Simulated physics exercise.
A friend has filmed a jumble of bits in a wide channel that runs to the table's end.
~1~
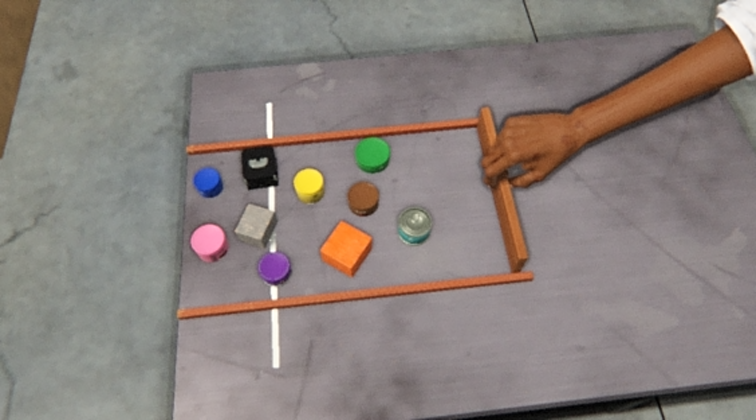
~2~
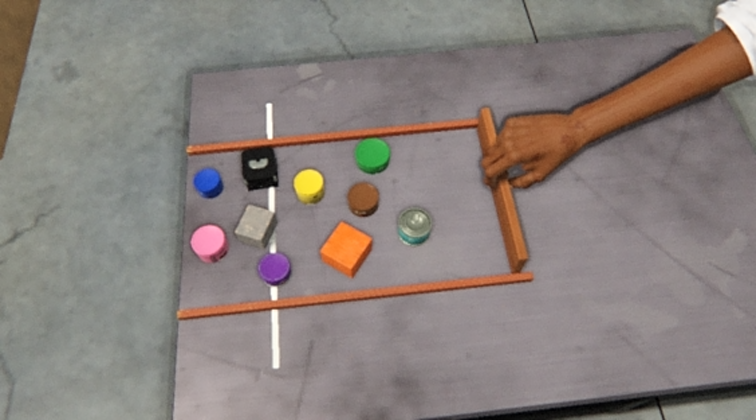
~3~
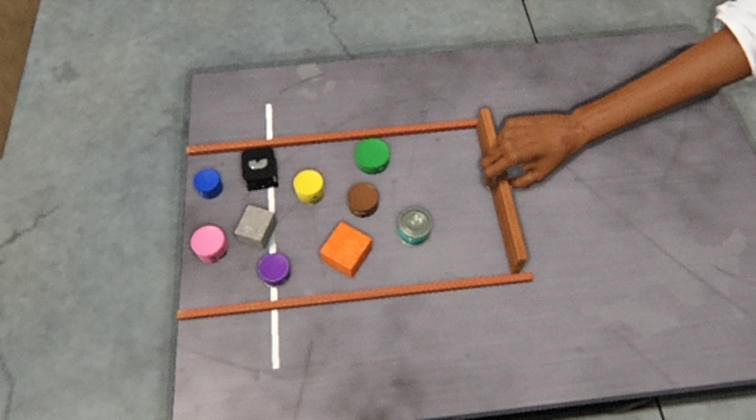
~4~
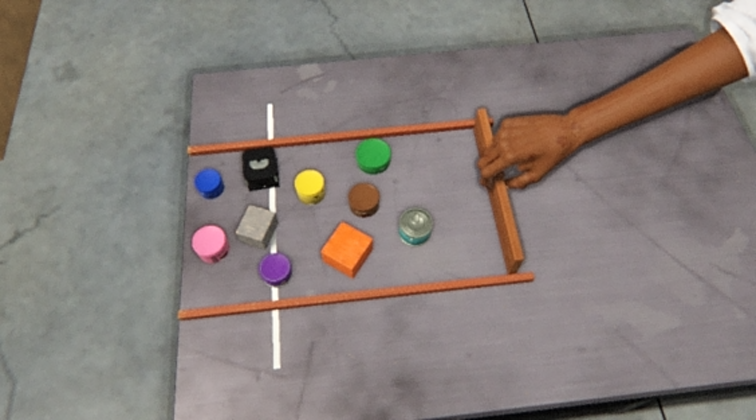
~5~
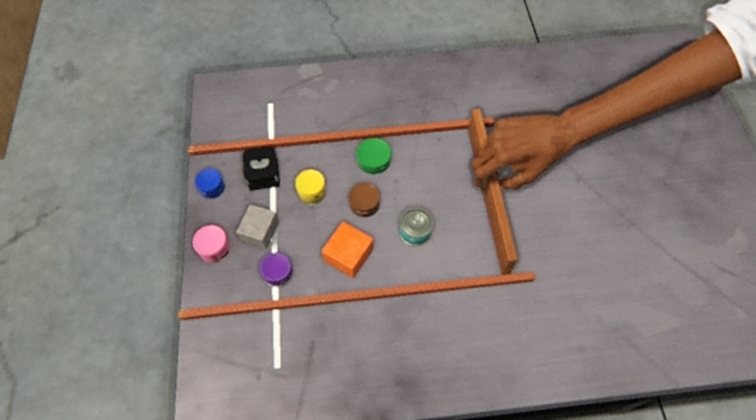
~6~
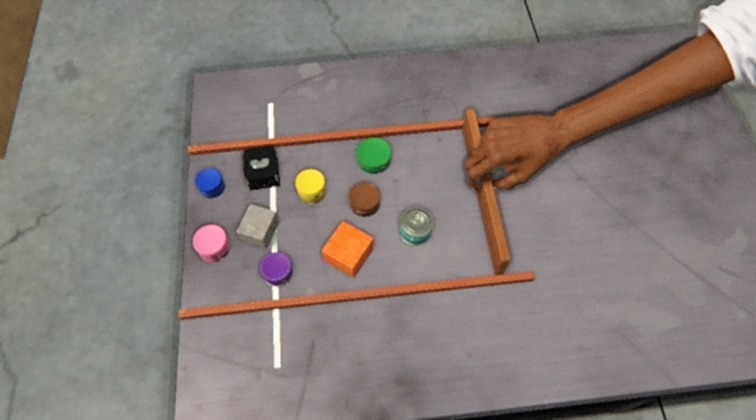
A hand gripping a wooden bar slides it slightly leftward between two reddish-brown rails, while the small objects stay put and the view barely shifts. The scene is a dark board on grey concrete, seen from above. Blue and pink tubs sit at left, black and grey pieces and a purple pot by a white strip, then yellow, green, brown, orange and turquoise items rightward.
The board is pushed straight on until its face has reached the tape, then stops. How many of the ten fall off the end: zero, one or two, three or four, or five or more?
The number that fall off is zero.
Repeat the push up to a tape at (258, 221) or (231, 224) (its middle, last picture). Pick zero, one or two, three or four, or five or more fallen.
For each place: Just one or two; three to four.
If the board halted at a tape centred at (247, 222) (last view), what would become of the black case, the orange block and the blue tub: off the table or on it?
The black case survives, the orange block is kept, the blue tub comes down.
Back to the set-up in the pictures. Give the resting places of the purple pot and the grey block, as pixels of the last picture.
The purple pot at (221, 277), the grey block at (227, 235).
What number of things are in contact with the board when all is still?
5 of them.
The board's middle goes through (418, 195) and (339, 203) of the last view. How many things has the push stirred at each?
First 1, then 5.
Early on, none off yet; blue tub at rest near (210, 184); pink tub at rest near (212, 244); grey block at rest near (259, 227).
Finally, the number that fall off is zero.
